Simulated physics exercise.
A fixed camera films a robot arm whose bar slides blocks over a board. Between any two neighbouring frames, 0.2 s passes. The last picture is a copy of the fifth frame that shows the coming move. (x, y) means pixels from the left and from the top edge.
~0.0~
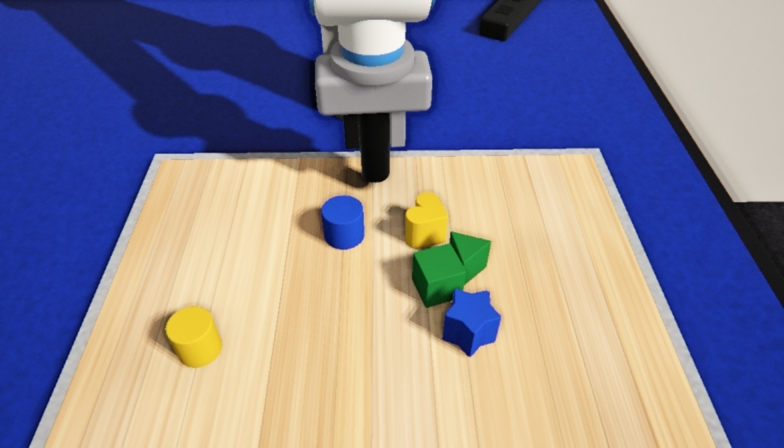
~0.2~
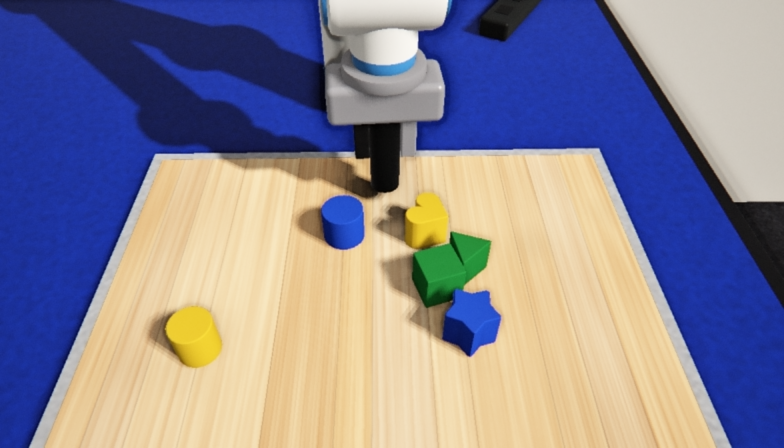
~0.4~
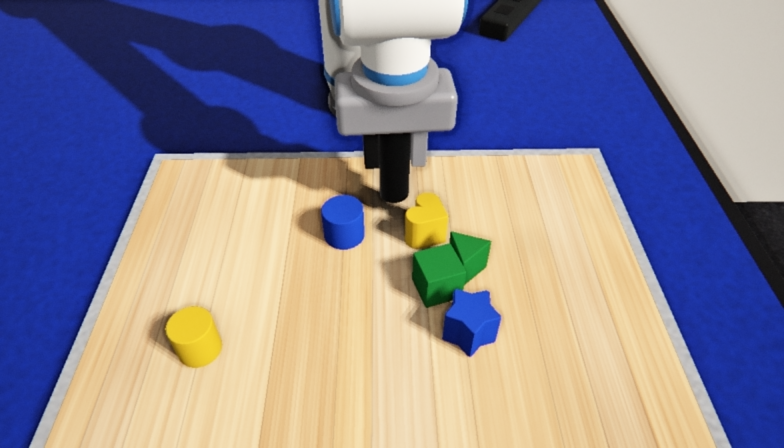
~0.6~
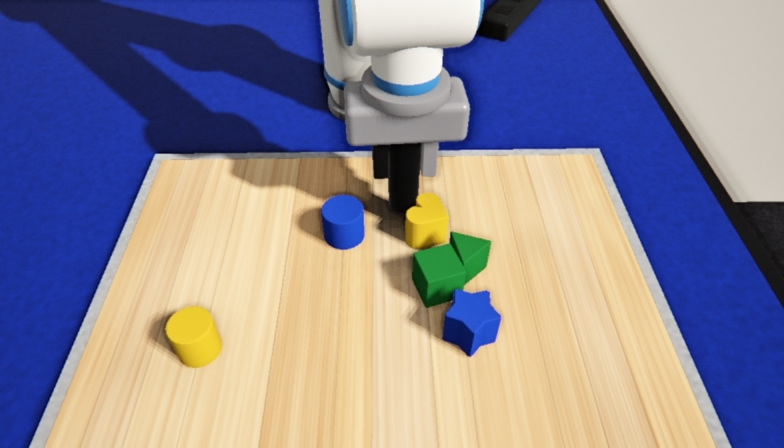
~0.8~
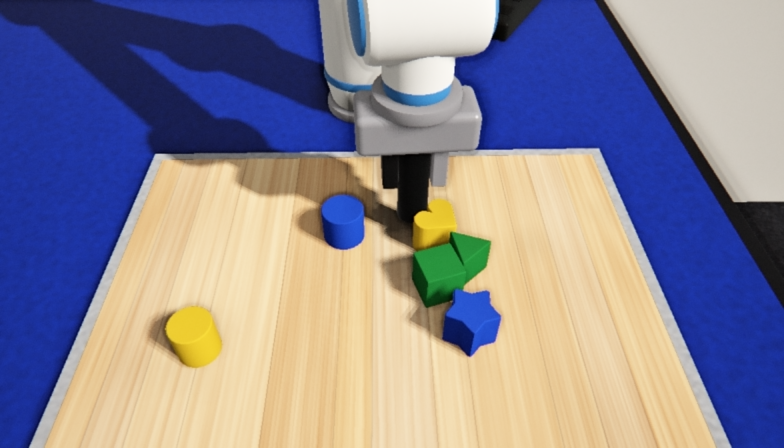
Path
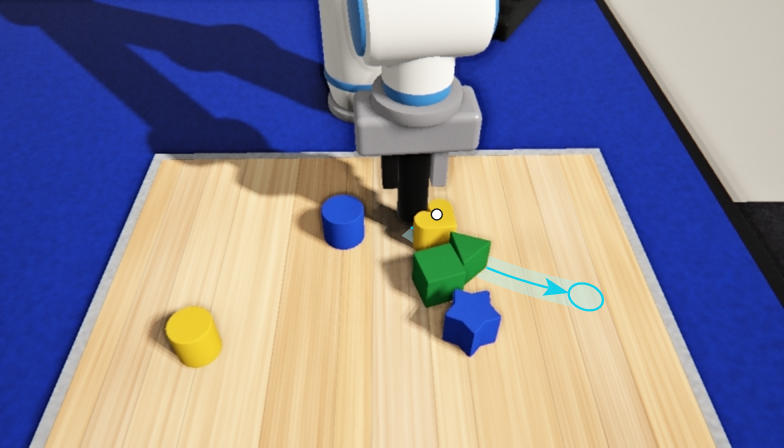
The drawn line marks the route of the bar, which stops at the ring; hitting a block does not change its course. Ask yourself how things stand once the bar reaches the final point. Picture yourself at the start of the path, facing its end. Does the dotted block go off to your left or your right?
Goes right.
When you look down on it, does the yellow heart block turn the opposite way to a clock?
Answer: No.
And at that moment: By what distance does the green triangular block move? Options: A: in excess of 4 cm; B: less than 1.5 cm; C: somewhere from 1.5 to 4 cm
That would be A.
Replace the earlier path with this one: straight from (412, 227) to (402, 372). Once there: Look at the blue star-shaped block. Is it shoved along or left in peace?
It will be nudged away from its spot.
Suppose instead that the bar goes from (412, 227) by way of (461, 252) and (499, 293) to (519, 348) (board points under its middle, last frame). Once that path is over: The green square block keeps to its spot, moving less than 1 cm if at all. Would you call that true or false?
Answer: True.
Drawn move, from (412, 227) via (489, 269), ending at (586, 297); the dot is on the yellow heart block.
What follows on the original path. One third of the way, bar (463, 242); yellow heart block (492, 245); green square block (443, 267), turned 25° clockwise; green triangular block (511, 278), turned 20° clockwise.
Two thirds of the way, bar (524, 265); yellow heart block (555, 271); green square block (443, 267), turned 25° clockwise; green triangular block (536, 299), turned 100° clockwise.
At the end, bar (592, 283); blue disc still; yellow heart block (612, 298), turned 40° clockwise; green square block (443, 267), turned 25° clockwise; green triangular block (539, 301), turned 120° clockwise.
